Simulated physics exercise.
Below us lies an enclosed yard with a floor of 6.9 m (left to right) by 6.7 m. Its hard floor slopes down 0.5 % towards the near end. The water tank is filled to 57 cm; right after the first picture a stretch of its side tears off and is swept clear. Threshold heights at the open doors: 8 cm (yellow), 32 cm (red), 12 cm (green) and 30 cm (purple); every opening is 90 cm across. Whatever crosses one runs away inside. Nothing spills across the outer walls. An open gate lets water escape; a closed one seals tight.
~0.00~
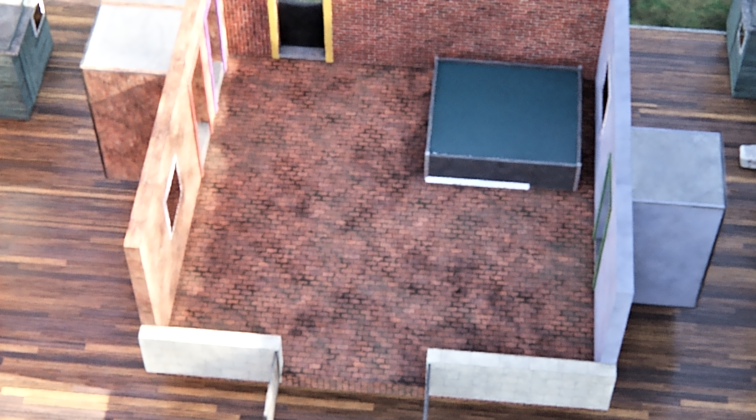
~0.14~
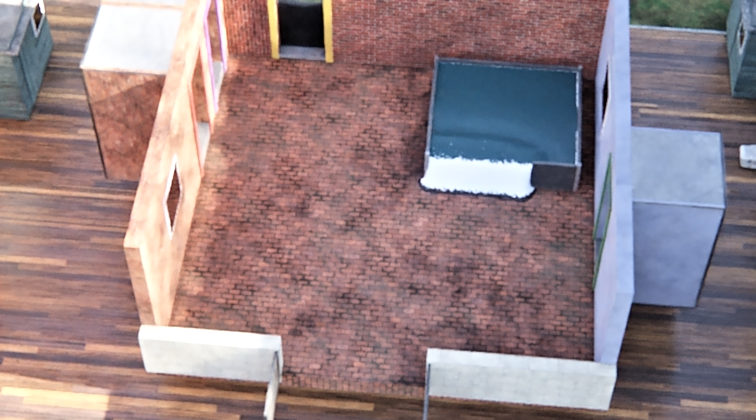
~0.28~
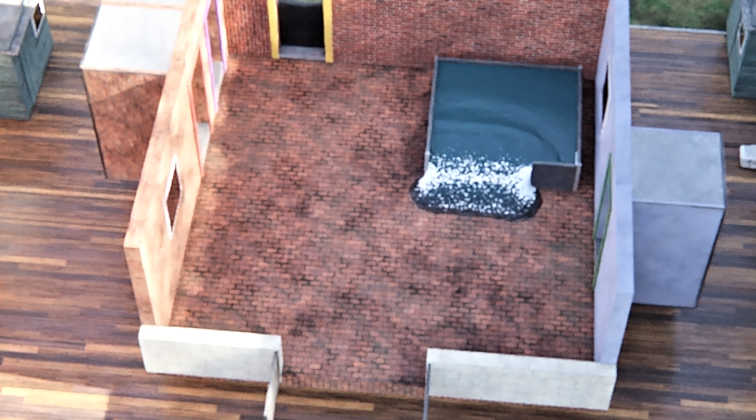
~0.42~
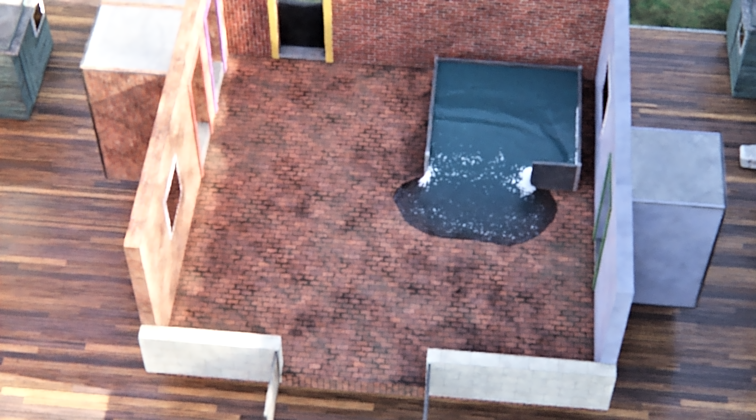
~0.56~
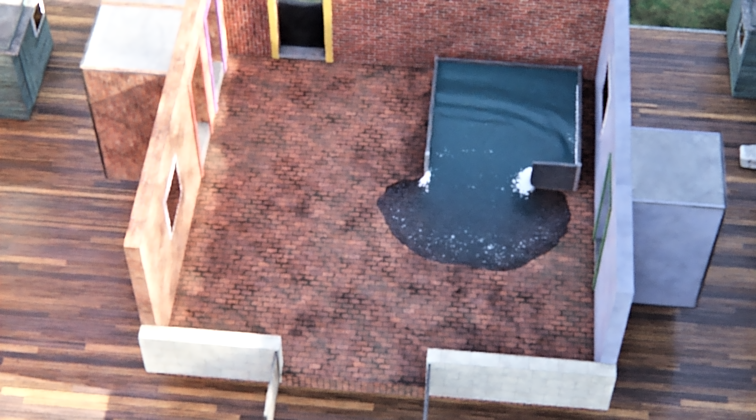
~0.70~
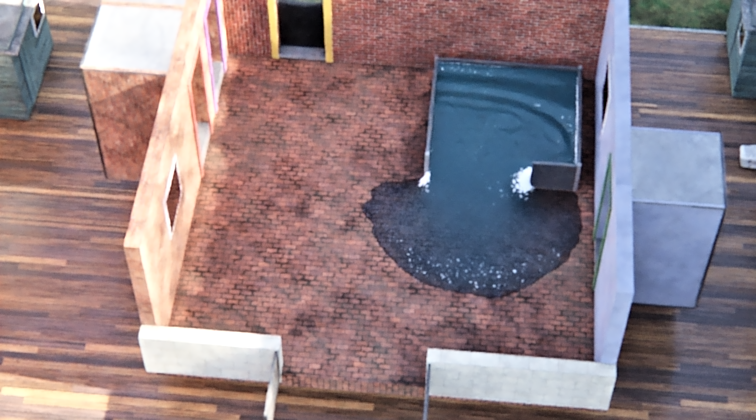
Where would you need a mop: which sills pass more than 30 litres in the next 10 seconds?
The water let in: At the yellow door it does not reach the limit; at the red door it keeps below the limit; at the green door it keeps below the limit; at the purple door it does not reach the limit.
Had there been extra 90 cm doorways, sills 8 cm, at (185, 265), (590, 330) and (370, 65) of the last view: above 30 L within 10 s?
In that order: Under, over, under.
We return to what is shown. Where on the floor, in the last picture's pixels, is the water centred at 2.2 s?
Around (483, 202).
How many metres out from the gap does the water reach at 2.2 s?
About 4.8 m.
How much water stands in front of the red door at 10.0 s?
Some 3.5 cm.
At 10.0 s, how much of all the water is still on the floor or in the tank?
Roughly 66 in a hundred.
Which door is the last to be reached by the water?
It is the yellow one.
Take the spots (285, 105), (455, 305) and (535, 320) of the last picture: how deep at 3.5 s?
About 0, 6 and 12 cm.
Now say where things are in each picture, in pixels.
In the first frame, the water tank at (505, 113) is whole and still, 57 cm deep.
In the second frame, the front is at (424, 184), 1.0 m from the gap at (479, 173); 0.4 m2 of floor is under water; 57 cm left at the back of the water tank.
In the third frame, water pours out at (479, 175) and has run 1.1 m, to (416, 195); typically 10 cm deep outside, 57 cm at the water tank's back.
In the fourth frame, the front is at (410, 219), 1.5 m from the gap at (479, 175); 2.6 m2 of floor is under water; 57 cm left at the back of the water tank.
In the fifth frame, the front is at (506, 266), 1.9 m from the gap at (479, 175); 4.2 m2 of floor is under water; 57 cm left at the back of the water tank.
In the sixth frame, water pours out at (479, 175) and has run 2.4 m, to (501, 292); typically 6 cm deep outside, 54 cm at the water tank's back.
After 1.4 s water covers 35 % of the floor and is deepest (30 cm) near (448, 189); yellow door not reached, red door not reached, green door 5 cm at the sill, 0 L in, purple door not reached.
After 2.2 s water covers 45 % of the floor and is deepest (39 cm) near (580, 386); yellow door not reached, red door not reached, green door 4 cm at the sill, 0 L in, purple door not reached.
After 3.5 s water covers 55 % of the floor and is deepest (29 cm) near (164, 352); yellow door not reached, red door not reached, green door 3 cm at the sill, 0 L in, purple door not reached.
After 6.0 s water covers 65 % of the floor and is deepest (14 cm) near (253, 359); yellow door not reached, red door not reached, green door 12 cm at the sill, 0 L in, purple door not reached.
After 10.0 s water covers 90 % of the floor and is deepest (11 cm) near (164, 352); yellow door 2 cm at the sill, 0 L in, red door 4 cm at the sill, 0 L in, green door 5 cm at the sill, 1 L in, purple door 3 cm at the sill, 0 L in.
